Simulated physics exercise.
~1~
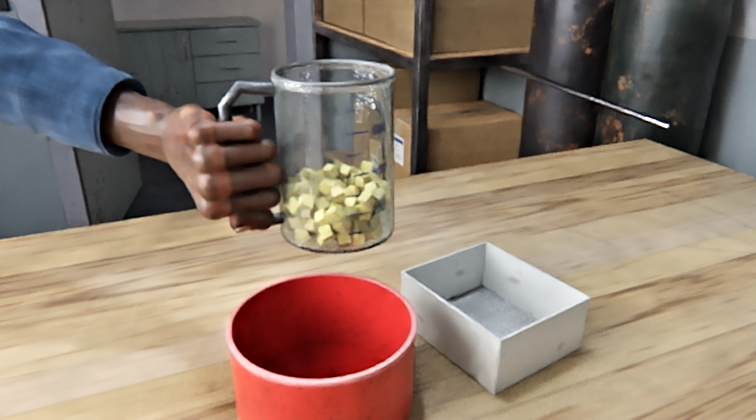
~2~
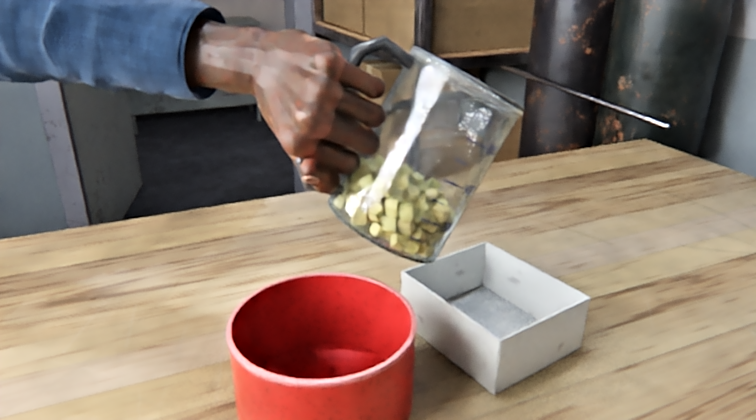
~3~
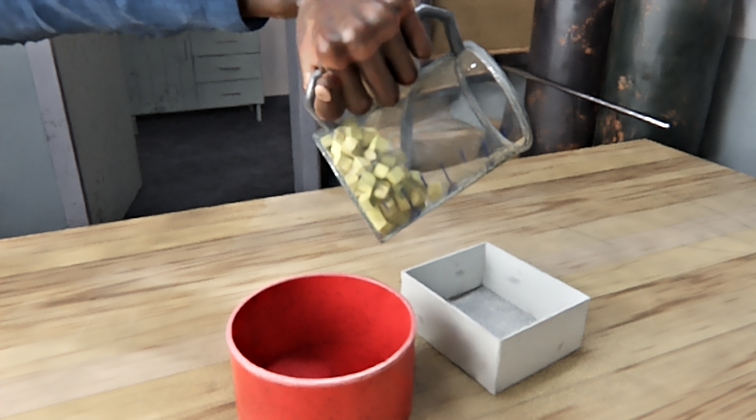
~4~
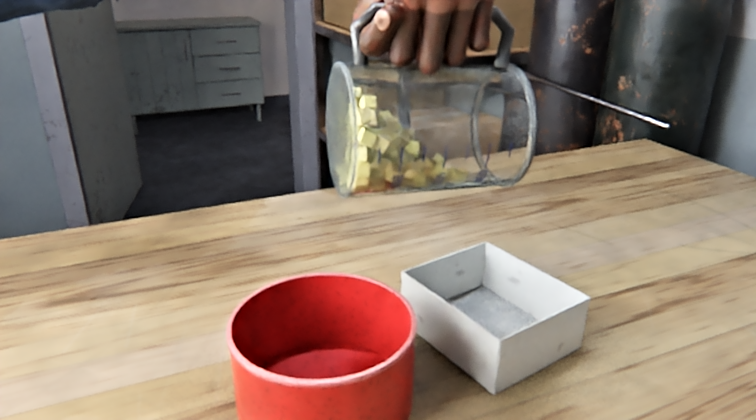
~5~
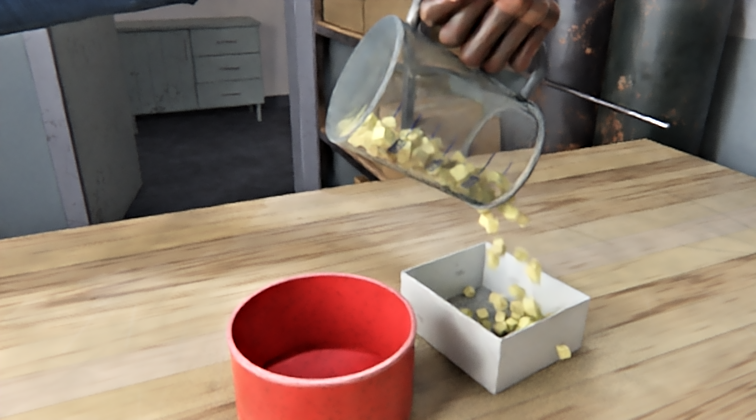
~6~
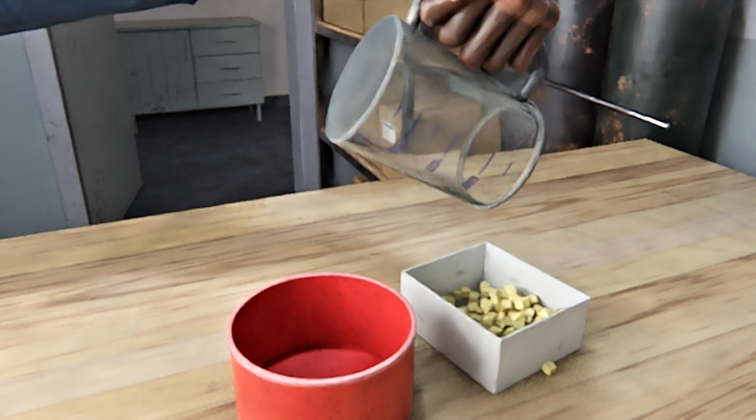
On a wooden table in a storeroom, a hand swung a clear jug of pale yellow cubes to the right above a red pot and tipped it over, pouring them into a white tin until the jug was empty, one cube resting just outside.
